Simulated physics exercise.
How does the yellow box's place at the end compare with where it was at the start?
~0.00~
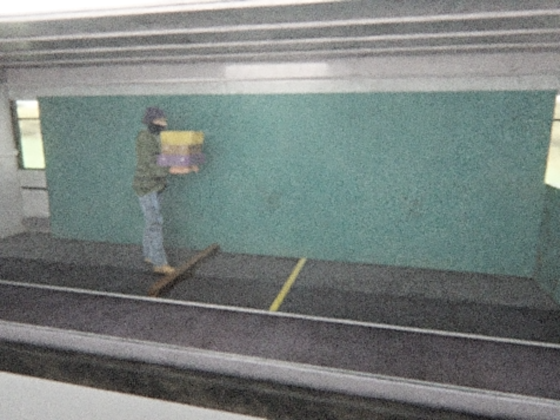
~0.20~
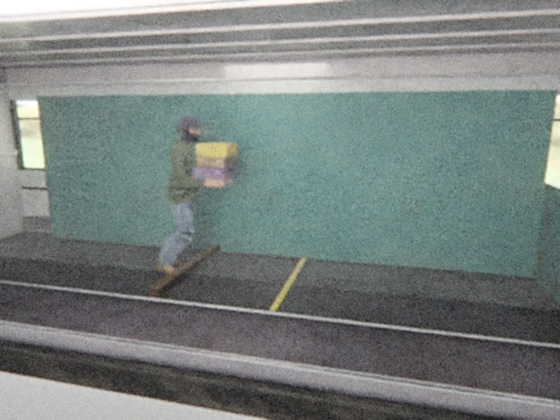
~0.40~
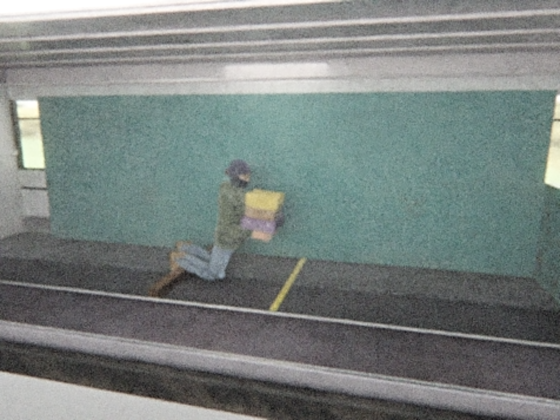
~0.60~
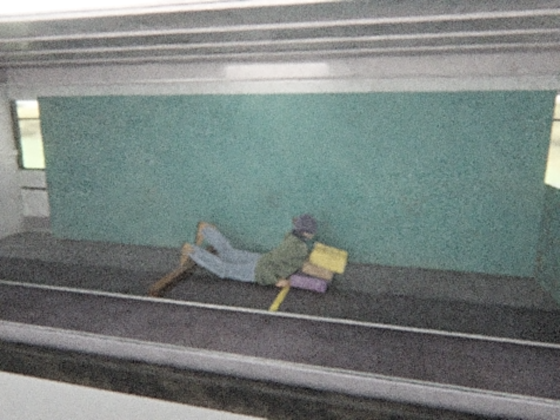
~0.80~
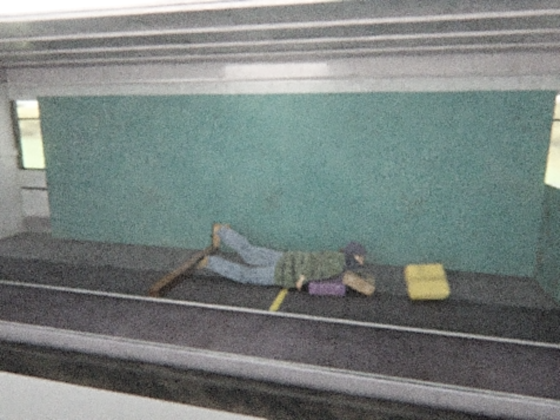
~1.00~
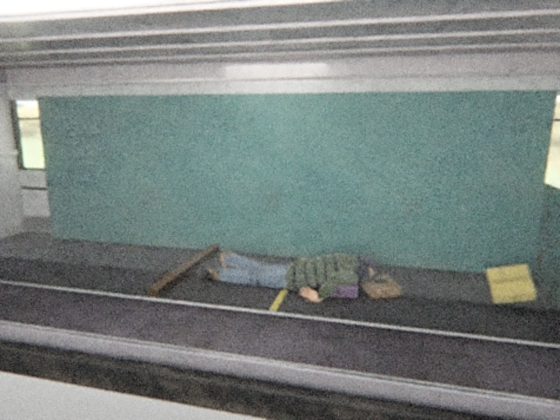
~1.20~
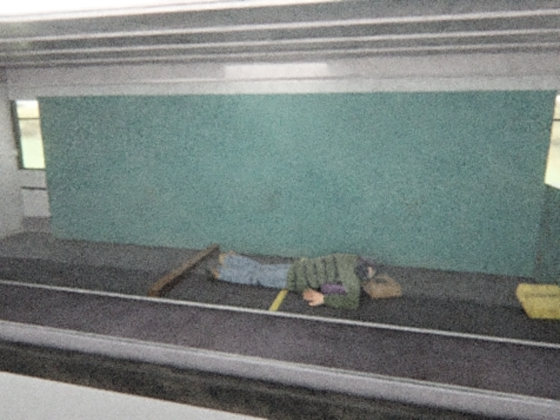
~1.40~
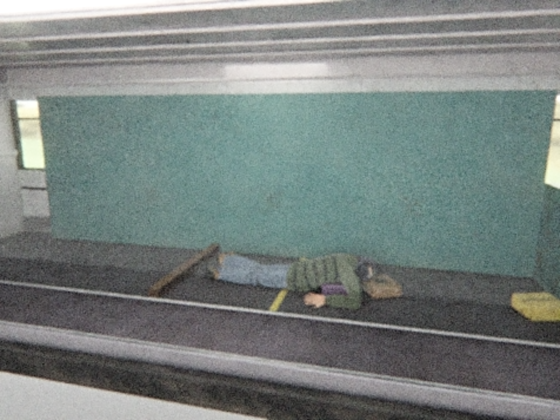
At the start the yellow box is on top of the stack in the person's arms, toward the left. By the end it lies on the floor at the far right, well away from the person.
